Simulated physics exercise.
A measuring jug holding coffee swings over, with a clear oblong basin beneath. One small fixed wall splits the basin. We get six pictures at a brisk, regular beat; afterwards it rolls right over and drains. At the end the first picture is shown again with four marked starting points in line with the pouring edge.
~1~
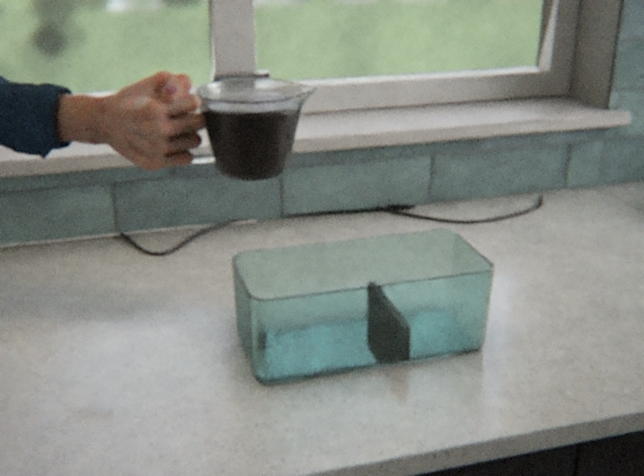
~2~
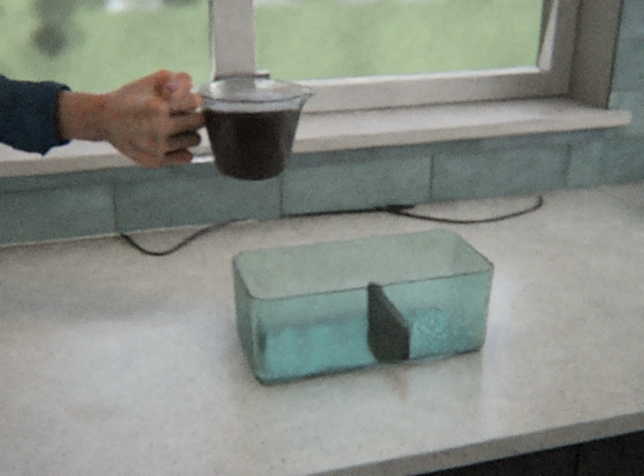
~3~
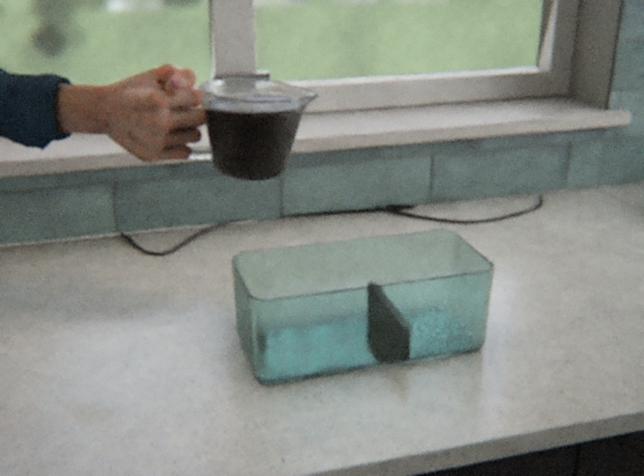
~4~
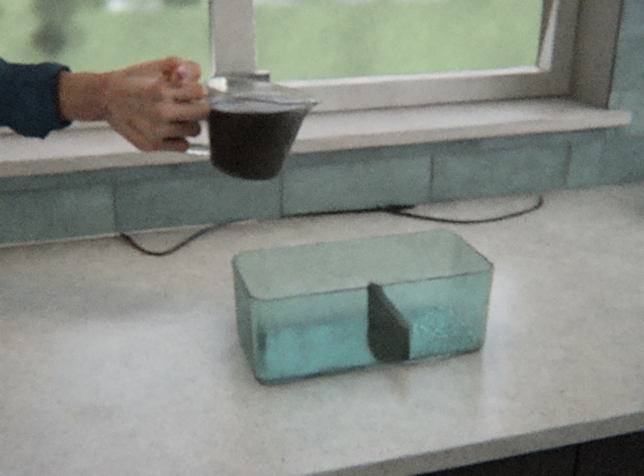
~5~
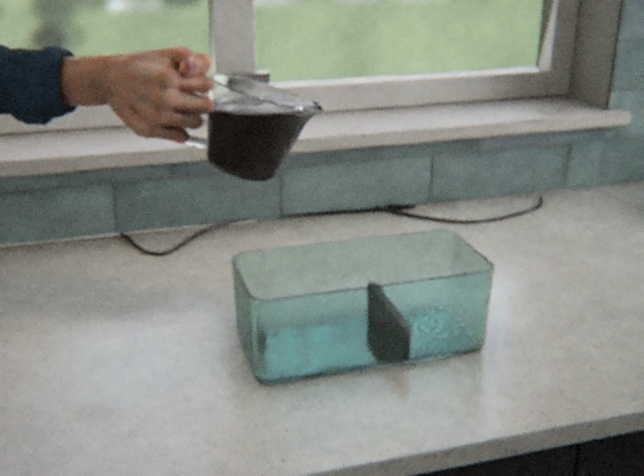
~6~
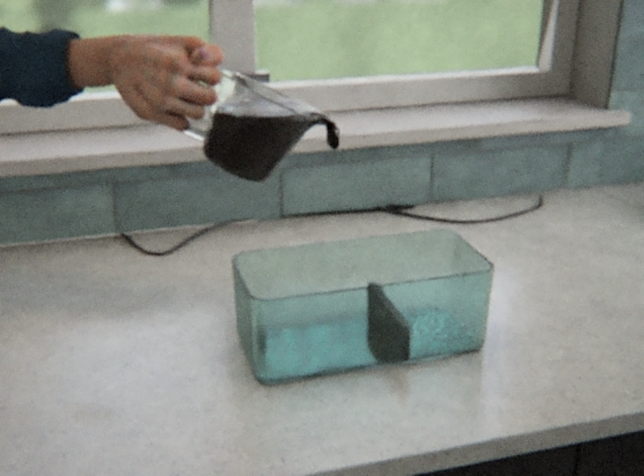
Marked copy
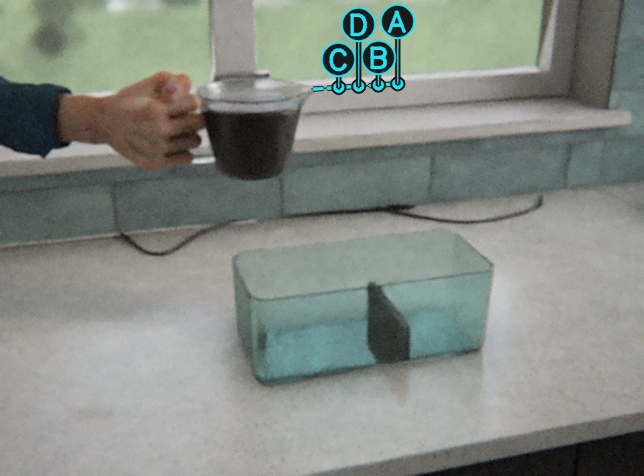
A hand in a dark blue sleeve holds a clear measuring jug of dark coffee at upper left, above a pale countertop seen from slightly above, with a window and grey-green tiles behind. Below sits a clear, teal-tinted oblong basin with a dark dividing wall inside. The camera stays still as the hand gradually tips the jug rightward, until coffee slips over its lip.
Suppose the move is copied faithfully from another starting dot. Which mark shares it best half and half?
Best: C.
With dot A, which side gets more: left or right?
The right one.
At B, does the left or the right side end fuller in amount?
The right side.
In cyan, A at (397, 83); B at (378, 85); C at (338, 87); D at (358, 86).
Choosing A, about 18 % ends left of the wall and 78 % right of it; 3 % is lost outside.
Choosing B, about 11 % ends left of the wall and 86 % right of it.
Choosing C, about 49 % ends left of the wall and 50 % right of it.
Choosing D, about 22 % ends left of the wall and 77 % right of it.
